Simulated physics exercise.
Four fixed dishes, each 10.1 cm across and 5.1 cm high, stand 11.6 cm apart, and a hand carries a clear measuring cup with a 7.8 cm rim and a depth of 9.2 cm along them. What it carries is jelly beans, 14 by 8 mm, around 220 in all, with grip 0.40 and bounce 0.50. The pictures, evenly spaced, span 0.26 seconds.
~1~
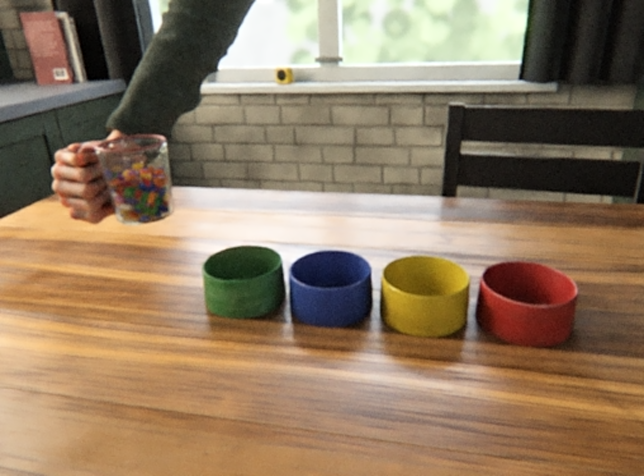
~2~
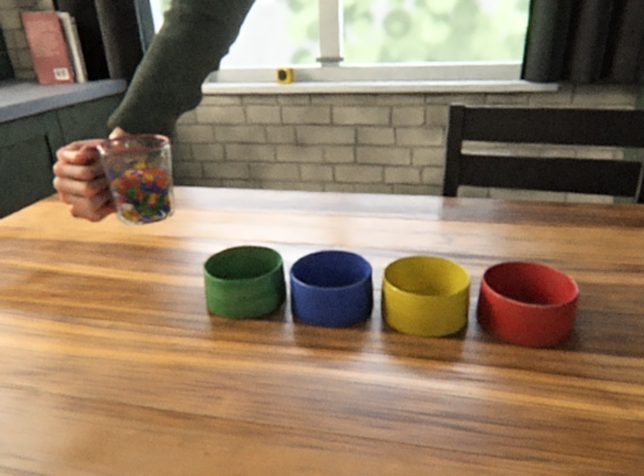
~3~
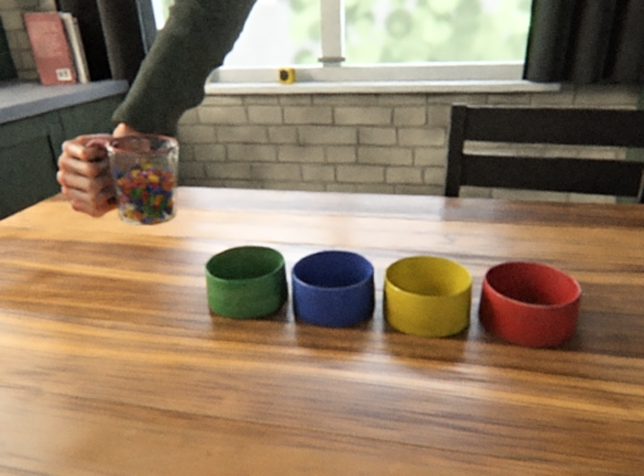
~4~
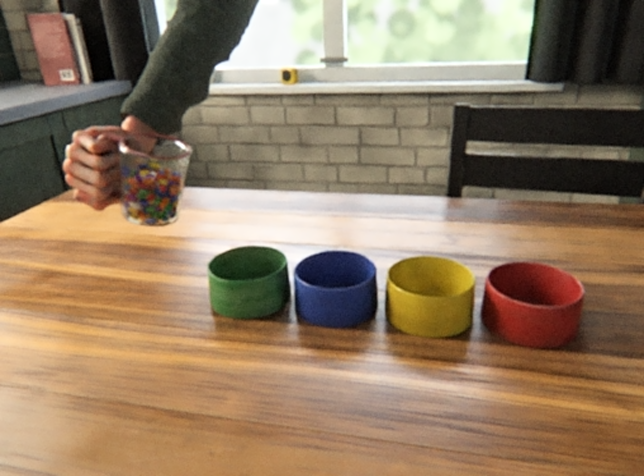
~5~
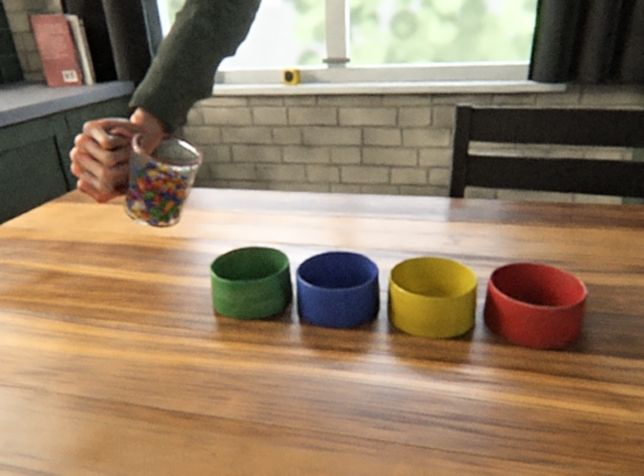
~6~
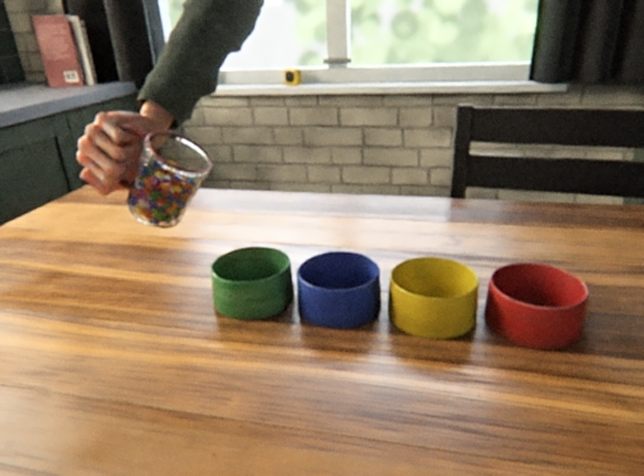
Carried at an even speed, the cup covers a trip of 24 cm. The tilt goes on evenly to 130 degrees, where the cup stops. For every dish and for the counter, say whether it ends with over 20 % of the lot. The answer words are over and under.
Red: Under. Blue: Under. Green: Over. Yellow: Under. Counter: Over.
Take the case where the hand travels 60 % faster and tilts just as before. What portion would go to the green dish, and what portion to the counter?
Shares - green 0, counter 0.
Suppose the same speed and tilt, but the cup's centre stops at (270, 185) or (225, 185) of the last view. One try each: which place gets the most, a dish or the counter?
The biggest share goes to green first, then to green.
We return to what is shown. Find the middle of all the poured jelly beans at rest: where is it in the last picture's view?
When it all comes to rest, the middle is near (273, 291).
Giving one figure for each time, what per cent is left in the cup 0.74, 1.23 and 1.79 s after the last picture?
Around 10 per cent at the first moment, 0 at the second and 0 at the third.
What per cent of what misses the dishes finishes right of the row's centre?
Share on that side: Roughly 10 %.
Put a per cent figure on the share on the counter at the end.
I'd put it near 25 per cent.
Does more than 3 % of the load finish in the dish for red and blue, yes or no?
Checking red: It falls short; checking blue: It clears.
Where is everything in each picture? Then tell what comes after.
In the first picture, cup at (139, 180), tilt 0 degrees, lip at (160, 144), moved 0.0 cm; middle of the pieces at (138, 188); green dish at (242, 262); blue dish at (330, 268); yellow dish at (425, 275); red dish at (528, 282).
In the second picture, cup at (141, 180), tilt 2 degrees, lip at (164, 145), moved 0.1 cm; middle of the pieces at (139, 188).
In the third picture, cup at (146, 180), tilt 7 degrees, lip at (173, 149), moved 0.6 cm; middle of the pieces at (144, 188).
In the fourth picture, cup at (153, 180), tilt 16 degrees, lip at (186, 155), moved 1.3 cm; middle of the pieces at (150, 188).
In the fifth picture, cup at (161, 181), tilt 24 degrees, lip at (198, 162), moved 1.9 cm; middle of the pieces at (156, 188).
In the sixth picture, cup at (167, 182), tilt 33 degrees, lip at (207, 170), moved 2.6 cm; middle of the pieces at (161, 188); green dish at (251, 263); blue dish at (338, 270); yellow dish at (434, 277); red dish at (538, 284).
Then, 0.74 s after the last picture, tilt 130 degrees; cup holds 10 %, blue 5 %, green 65 %.
Then, 1.23 s after the last picture, tilt 130 degrees; cup holds 0 %, blue 10 %, green 60 %.
Then, 1.79 s after the last picture, tilt 130 degrees; cup holds 0 %, blue 10 %, green 60 %.
In the end, red 0 %, blue 10 %, green 60 %, yellow 0 %, counter 25 %.
